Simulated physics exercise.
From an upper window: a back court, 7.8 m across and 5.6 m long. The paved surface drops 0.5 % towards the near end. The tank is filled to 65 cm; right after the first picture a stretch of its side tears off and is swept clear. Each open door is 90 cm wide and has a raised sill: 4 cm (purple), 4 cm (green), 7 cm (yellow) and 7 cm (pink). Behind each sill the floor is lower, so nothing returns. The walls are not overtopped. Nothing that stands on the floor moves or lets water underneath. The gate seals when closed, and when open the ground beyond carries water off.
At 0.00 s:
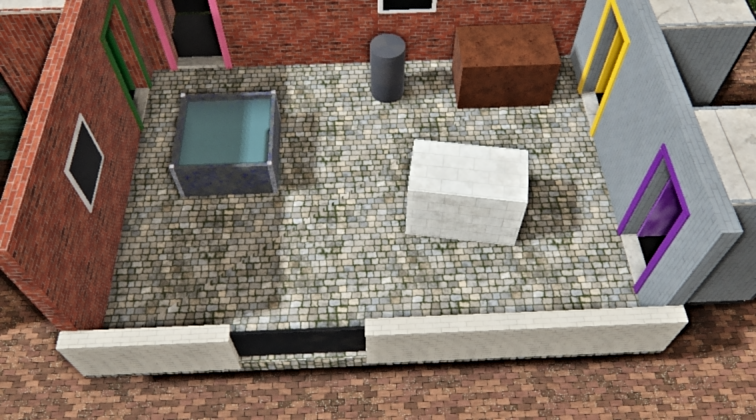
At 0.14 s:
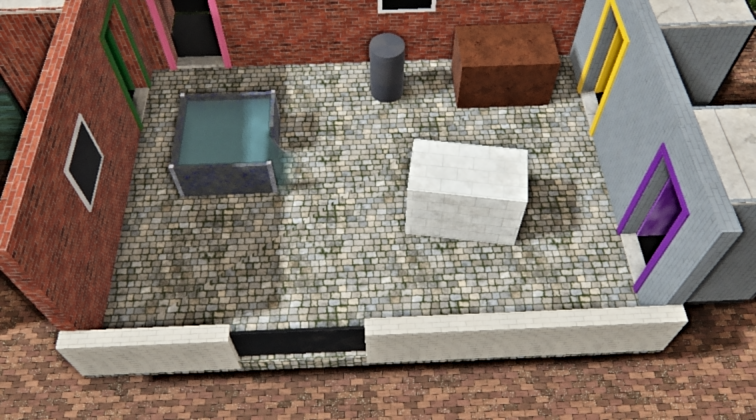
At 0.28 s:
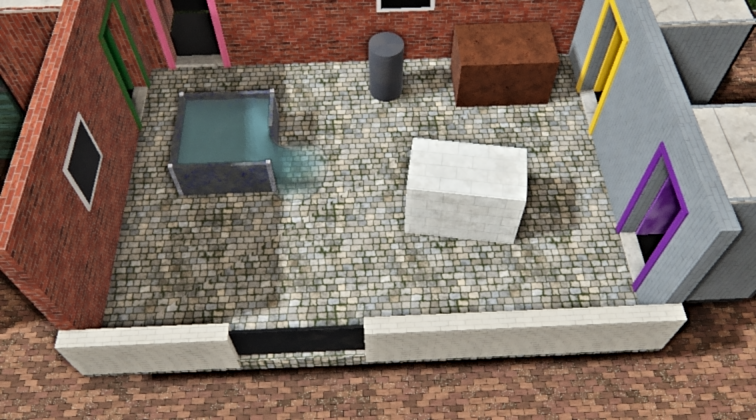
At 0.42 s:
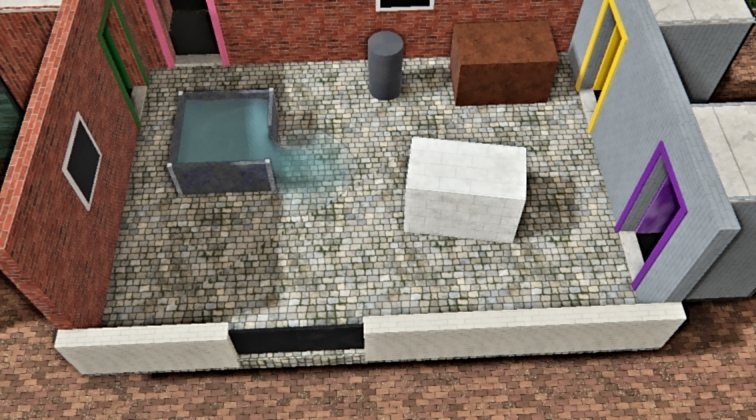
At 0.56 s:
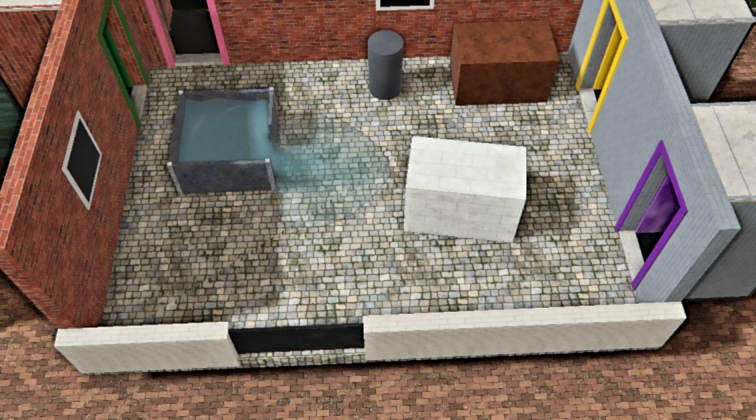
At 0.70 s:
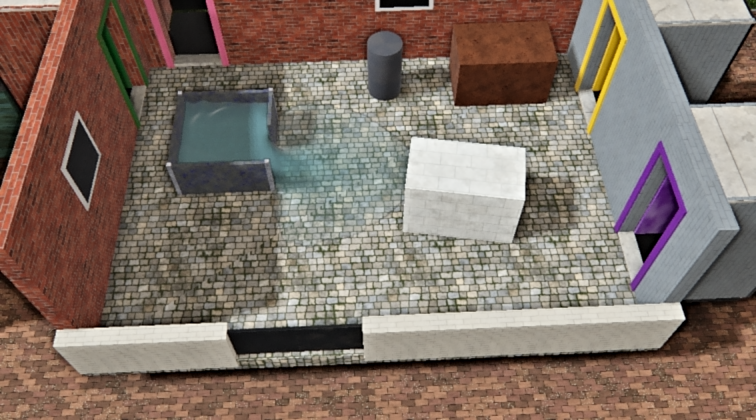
Water poured out through the right side of a square tank in a walled, paved courtyard, spreading across the stones in a widening, thinning sheet until it reached the white block.
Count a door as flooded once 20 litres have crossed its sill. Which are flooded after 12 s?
The water let in: At the purple door it goes over the limit; at the green door it stays under the limit; at the yellow door it exceeds the limit; at the pink door it does not reach the limit.
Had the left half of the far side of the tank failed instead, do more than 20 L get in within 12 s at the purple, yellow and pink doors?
Against that limit: Purple under, yellow below, pink past it.
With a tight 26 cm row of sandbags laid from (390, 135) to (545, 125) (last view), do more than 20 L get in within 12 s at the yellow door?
Against that limit: Yellow under.
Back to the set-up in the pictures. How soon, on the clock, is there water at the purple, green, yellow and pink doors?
Arrival: Purple 3.0 s, green 9.5 s, yellow 2.4 s, pink not in the 12 s.
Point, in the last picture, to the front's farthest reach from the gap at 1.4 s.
Near (533, 187).
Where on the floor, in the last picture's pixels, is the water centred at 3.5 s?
Around (373, 176).
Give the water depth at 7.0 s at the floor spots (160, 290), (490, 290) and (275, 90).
Roughly 1, 2 and 1 cm, in turn.
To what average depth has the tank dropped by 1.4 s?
Some 40 cm.
After 1.4 s water covers 25 % of the floor and is deepest (29 cm) near (282, 171); purple door not reached, green door not reached, yellow door not reached, pink door not reached.
After 2.2 s water covers 40 % of the floor and is deepest (21 cm) near (282, 171); purple door not reached, green door not reached, yellow door not reached, pink door not reached.
After 3.5 s water covers 50 % of the floor and is deepest (15 cm) near (282, 171); purple door 2 cm at the sill, 0 L in, green door not reached, yellow door 14 cm at the sill, 33 L in, pink door not reached.
After 7.0 s water covers 70 % of the floor and is deepest (9 cm) near (613, 327); purple door 8 cm at the sill, 18 L in, green door not reached, yellow door 7 cm at the sill, 76 L in, pink door not reached.
After 12.0 s water covers 85 % of the floor and is deepest (6 cm) near (613, 327); purple door 5 cm at the sill, 42 L in, green door 1 cm at the sill, 0 L in, yellow door 4 cm at the sill, 77 L in, pink door not reached.
